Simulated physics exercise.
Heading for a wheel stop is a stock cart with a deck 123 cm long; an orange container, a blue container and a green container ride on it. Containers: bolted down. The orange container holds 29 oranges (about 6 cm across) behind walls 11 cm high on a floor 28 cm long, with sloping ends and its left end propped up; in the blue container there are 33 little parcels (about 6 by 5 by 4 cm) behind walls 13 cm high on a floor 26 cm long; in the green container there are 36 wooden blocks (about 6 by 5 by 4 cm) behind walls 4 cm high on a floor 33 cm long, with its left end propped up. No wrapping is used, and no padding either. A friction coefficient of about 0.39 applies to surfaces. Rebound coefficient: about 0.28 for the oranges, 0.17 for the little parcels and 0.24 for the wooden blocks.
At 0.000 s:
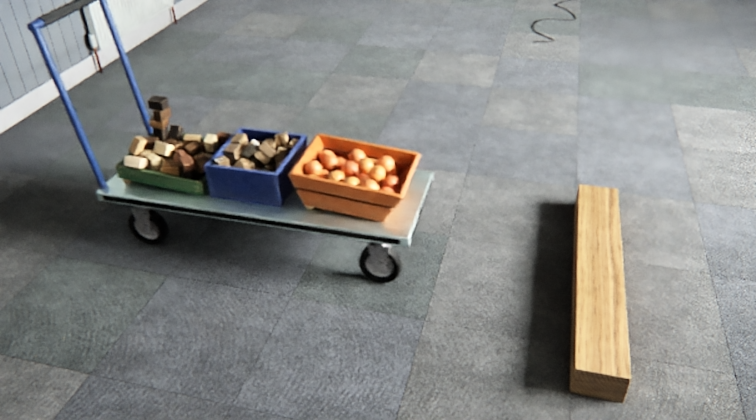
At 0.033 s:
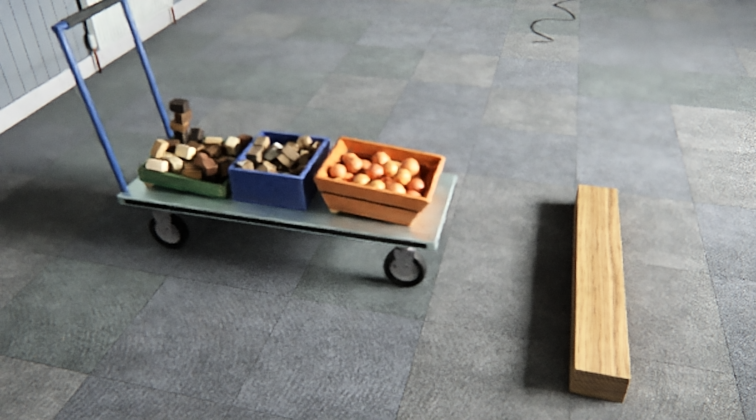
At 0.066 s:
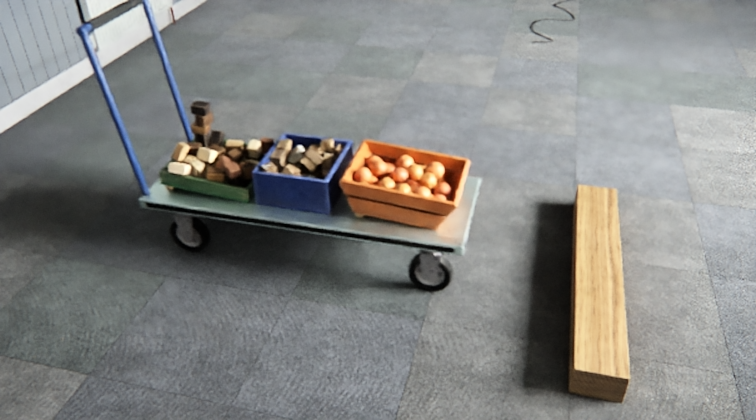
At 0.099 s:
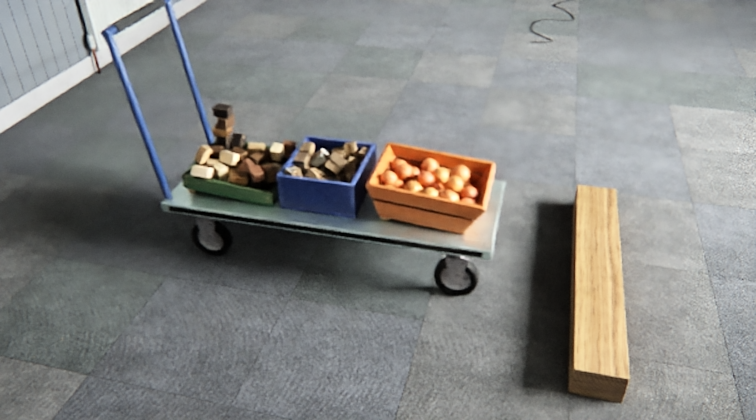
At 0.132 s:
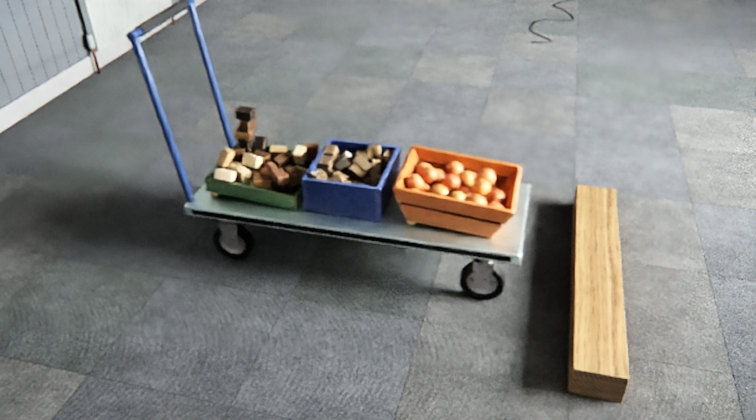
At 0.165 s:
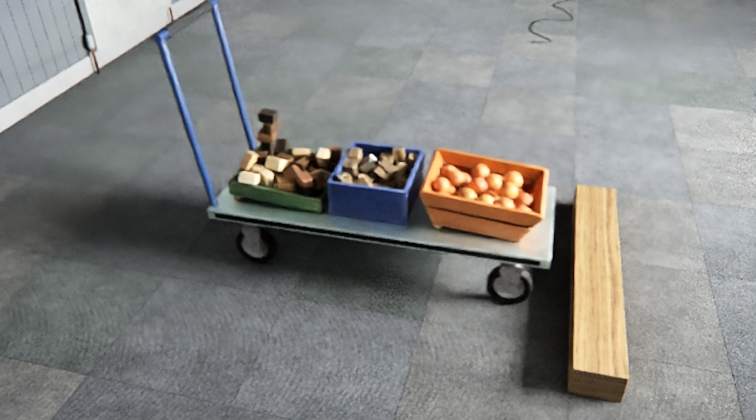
The clip opens on a flat cart with a blue handle, carrying green, blue and orange containers of small blocks, small chunky pieces and orange round items, left of a wooden beam on a grey tiled floor. The cart rolls steadily right, its load staying in place, until only a small gap separates it from the beam.
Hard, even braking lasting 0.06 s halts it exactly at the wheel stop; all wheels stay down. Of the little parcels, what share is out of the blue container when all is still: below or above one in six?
Less than a sixth of the little parcels leave the blue container.
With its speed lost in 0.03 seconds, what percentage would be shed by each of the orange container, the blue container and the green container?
Orange container 40, blue container 10, green container 30 %.
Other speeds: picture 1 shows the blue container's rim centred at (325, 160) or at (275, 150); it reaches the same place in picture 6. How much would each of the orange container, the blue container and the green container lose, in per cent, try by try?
For the orange container it's 0 % and then 20 %, for the blue container 0 % and then 10 %, and for the green container 10 % and then 20 %.
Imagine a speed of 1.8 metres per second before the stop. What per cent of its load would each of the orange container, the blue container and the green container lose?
In that case the orange container sheds 0 per cent of its load, the blue container 10 per cent, and the green container 20 per cent.
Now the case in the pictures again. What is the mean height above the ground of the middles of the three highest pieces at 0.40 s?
About 50 cm.
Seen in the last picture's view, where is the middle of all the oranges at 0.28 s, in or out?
Roughly (551, 199).
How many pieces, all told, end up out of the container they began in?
Total: Around 20.
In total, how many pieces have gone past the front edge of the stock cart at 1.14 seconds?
I'd put it at some 8 pieces.
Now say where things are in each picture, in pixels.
In the first picture (places track the rim corner closest to us here), blue container (274, 174); green container (199, 182); 62 cm to go; all still inside.
In the second picture, blue container (299, 177); green container (222, 185); 52 cm to go.
In the third picture, blue container (324, 181); green container (245, 189); 43 cm to go.
In the fourth picture, blue container (350, 184); green container (269, 192); 33 cm to go.
In the fifth picture, blue container (376, 188); green container (293, 196); 24 cm to go.
In the sixth picture, blue container (403, 191); green container (318, 199); 14 cm to go; all still inside.
After 0.18 s, the brake bites.
After 0.28 s, the orange container has all 29, the blue container has all 33 and the green container is down by 1 of 36.
After 0.40 s, the orange container is down by 6 of 29, the blue container is down by 1 of 33 and the green container is down by 9 of 36.
After 0.63 s, the orange container is down by 9 of 29, the blue container is down by 1 of 33 and the green container is down by 9 of 36.
When it is over (at 1.14 s), the orange container is down by 9 of 29, the blue container is down by 1 of 33 and the green container is down by 9 of 36. Asked share, 1 of 33, 3 per cent.
